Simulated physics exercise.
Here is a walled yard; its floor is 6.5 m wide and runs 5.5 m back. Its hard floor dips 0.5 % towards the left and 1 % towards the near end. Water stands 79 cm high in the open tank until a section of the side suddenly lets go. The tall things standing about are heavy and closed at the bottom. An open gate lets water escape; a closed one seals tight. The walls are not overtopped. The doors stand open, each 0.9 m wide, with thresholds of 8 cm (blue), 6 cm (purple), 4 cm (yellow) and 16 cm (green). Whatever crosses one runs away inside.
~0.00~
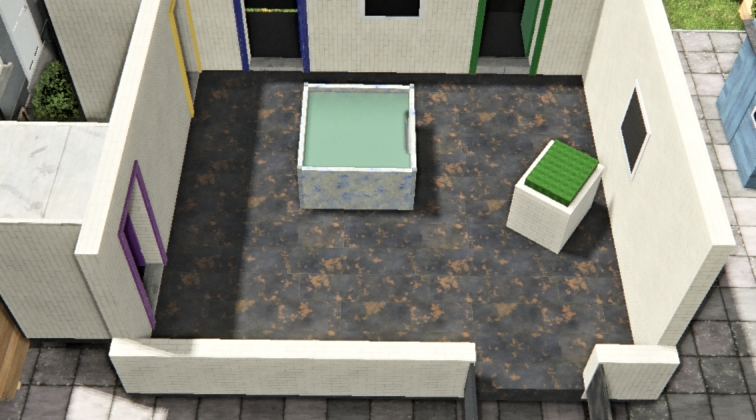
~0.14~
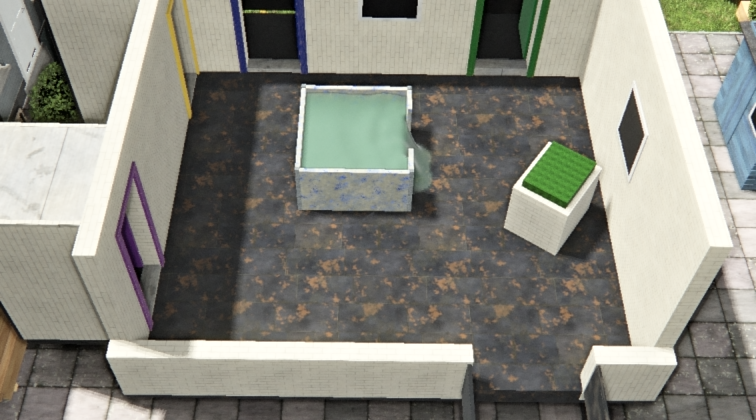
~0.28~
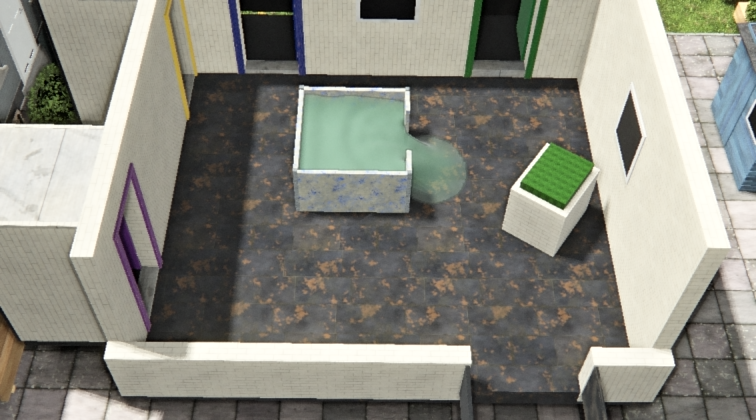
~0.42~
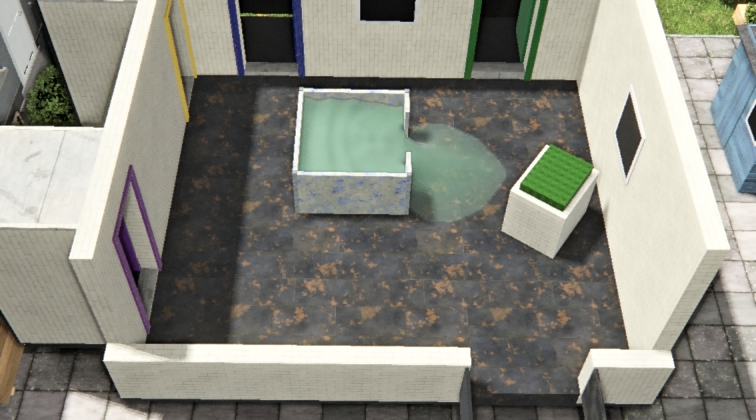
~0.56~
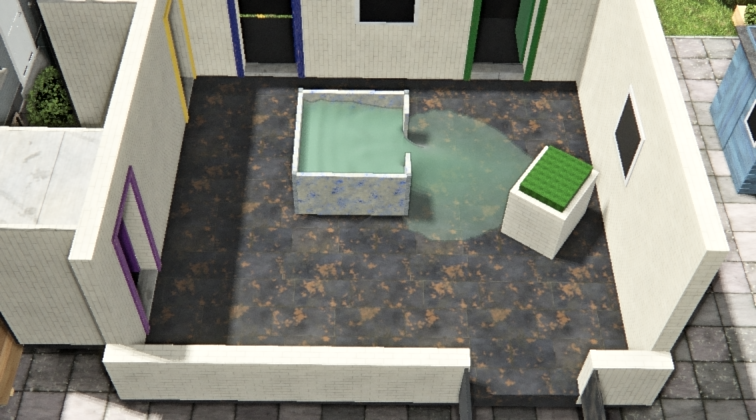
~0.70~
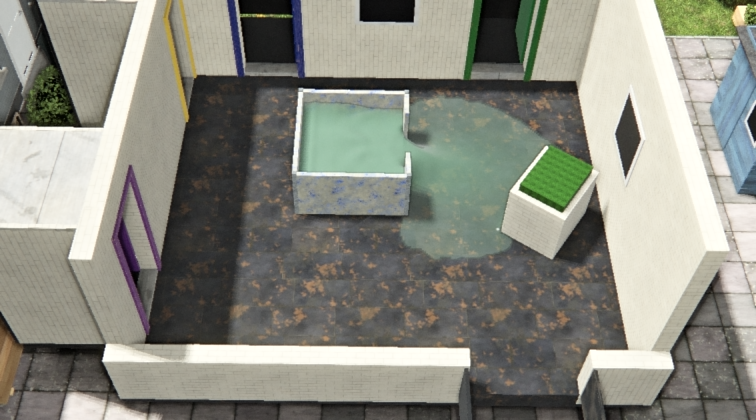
At the start, an open tank of still, pale green water stands in a walled yard near a white block topped with green. Water then pours through a gap in the tank's right side and fans out across the dark floor, widening around the block's near side as the level in the tank drops.
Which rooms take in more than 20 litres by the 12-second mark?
Within that time: At the blue door it does not reach the limit; at the purple door it does not reach the limit; at the yellow door it goes over the limit; at the green door it does not reach the limit.
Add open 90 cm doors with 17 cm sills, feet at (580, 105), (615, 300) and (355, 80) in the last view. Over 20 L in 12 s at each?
In that order: Above, under, under.
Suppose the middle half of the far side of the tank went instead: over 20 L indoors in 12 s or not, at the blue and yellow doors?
Against that limit: Blue above, yellow over.
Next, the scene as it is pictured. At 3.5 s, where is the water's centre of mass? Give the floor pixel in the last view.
At about (450, 174).
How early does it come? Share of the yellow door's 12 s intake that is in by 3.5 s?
About 0 per cent.
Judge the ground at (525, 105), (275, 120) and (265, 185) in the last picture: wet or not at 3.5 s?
In that order: Wet, still dry, dry.
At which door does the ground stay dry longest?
Last comes the purple one.
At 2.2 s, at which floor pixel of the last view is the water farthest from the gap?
At about (624, 378).
After 1.4 s water covers 25 % of the floor and is deepest (36 cm) near (412, 174); blue door not reached, purple door not reached, yellow door not reached, green door 8 cm at the sill, 0 L in.
After 2.2 s water covers 35 % of the floor and is deepest (40 cm) near (569, 86); blue door not reached, purple door not reached, yellow door not reached, green door 12 cm at the sill, 0 L in.
After 3.5 s water covers 45 % of the floor and is deepest (25 cm) near (526, 158); blue door not reached, purple door not reached, yellow door not reached, green door 11 cm at the sill, 3 L in.
After 7.0 s water covers 75 % of the floor and is deepest (14 cm) near (192, 96); blue door 5 cm at the sill, 0 L in, purple door not reached, yellow door 13 cm at the sill, 82 L in, green door 9 cm at the sill, 4 L in.
After 12.0 s water covers 90 % of the floor and is deepest (10 cm) near (140, 373); blue door 3 cm at the sill, 0 L in, purple door 8 cm at the sill, 3 L in, yellow door 8 cm at the sill, 198 L in, green door 4 cm at the sill, 4 L in.
